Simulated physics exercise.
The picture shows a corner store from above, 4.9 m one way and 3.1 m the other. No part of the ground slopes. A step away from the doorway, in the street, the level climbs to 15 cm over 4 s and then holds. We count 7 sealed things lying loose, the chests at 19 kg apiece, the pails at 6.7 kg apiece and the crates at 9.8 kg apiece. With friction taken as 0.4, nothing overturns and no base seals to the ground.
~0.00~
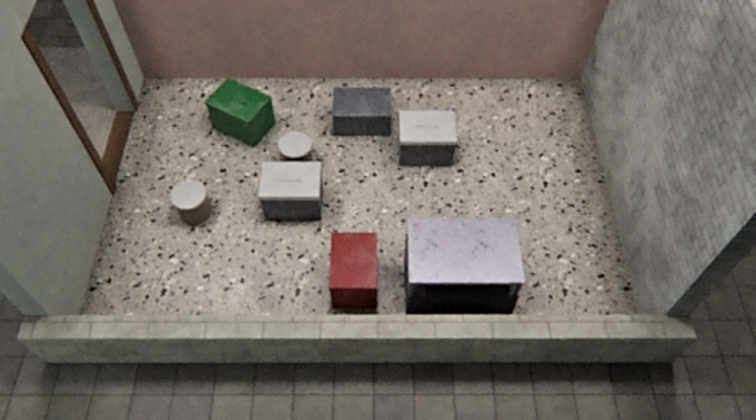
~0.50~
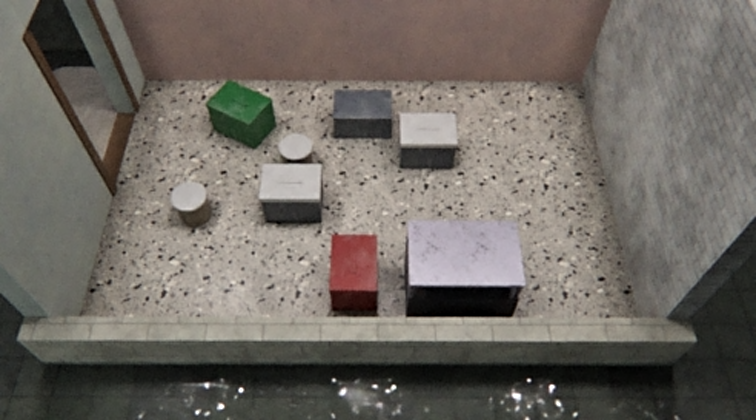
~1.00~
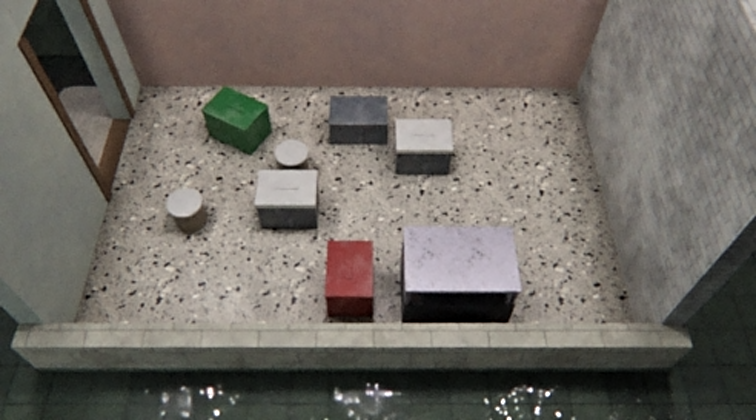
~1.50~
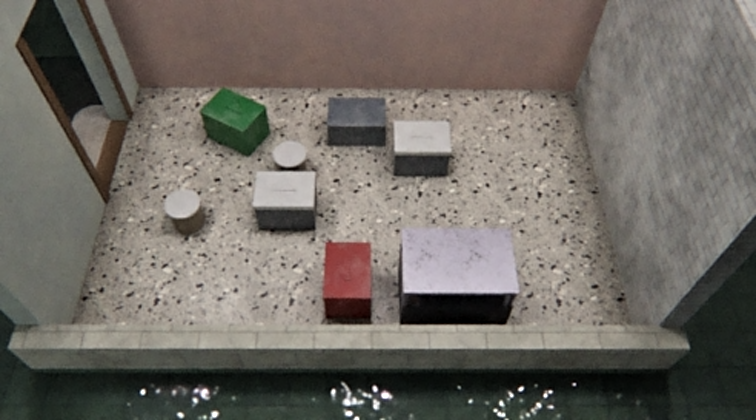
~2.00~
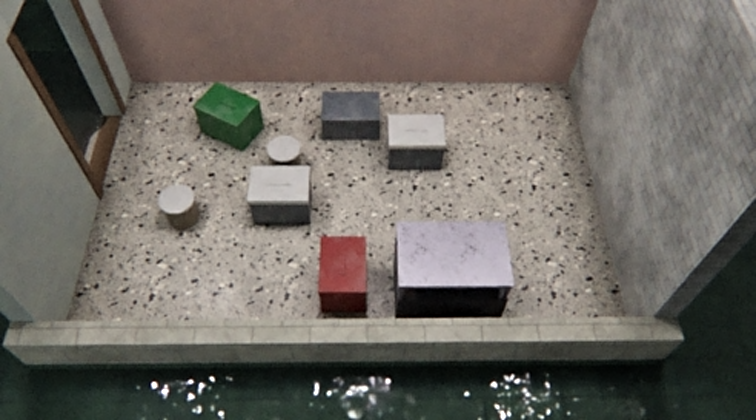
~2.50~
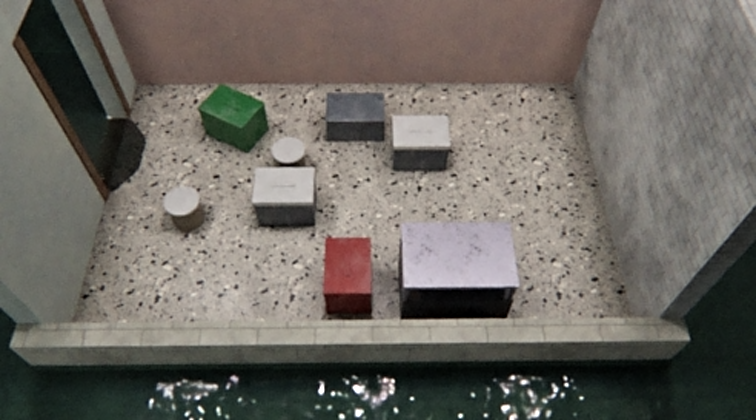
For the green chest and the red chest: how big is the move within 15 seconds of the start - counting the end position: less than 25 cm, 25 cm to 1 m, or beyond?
By the end, the green chest has gone a long way and the red chest has hardly budged.
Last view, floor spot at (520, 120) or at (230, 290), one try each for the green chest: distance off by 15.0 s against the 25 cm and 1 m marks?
So, one try each: It sits almost still the first time and sits almost still the second.
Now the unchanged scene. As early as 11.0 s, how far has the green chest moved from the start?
I'd guess some 60 cm by then.
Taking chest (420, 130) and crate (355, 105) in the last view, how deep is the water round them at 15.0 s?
Around 8 cm and 8 cm.
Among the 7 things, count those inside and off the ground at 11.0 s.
0.
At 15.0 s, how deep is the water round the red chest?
I'd put it at about 6 cm.
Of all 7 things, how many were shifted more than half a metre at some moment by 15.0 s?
Total: 3.
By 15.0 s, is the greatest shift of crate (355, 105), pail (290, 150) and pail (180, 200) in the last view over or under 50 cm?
Order as asked: Above, above, within.
After 3.5 s the green chest is near (231, 105), 0.0 m from its start, aground; the red chest is near (348, 265), 0.0 m from its start, aground; 0 afloat.
After 6.8 s the green chest is near (239, 102), 0.1 m from its start, aground; the red chest is near (348, 265), 0.0 m from its start, aground; 0 afloat.
After 11.0 s the green chest is near (295, 90), 0.7 m from its start, aground; the red chest is near (348, 265), 0.0 m from its start, aground; 0 afloat.
After 15.0 s the green chest is near (484, 77), 2.6 m from its start, afloat; the red chest is near (348, 265), 0.0 m from its start, aground; 3 afloat.
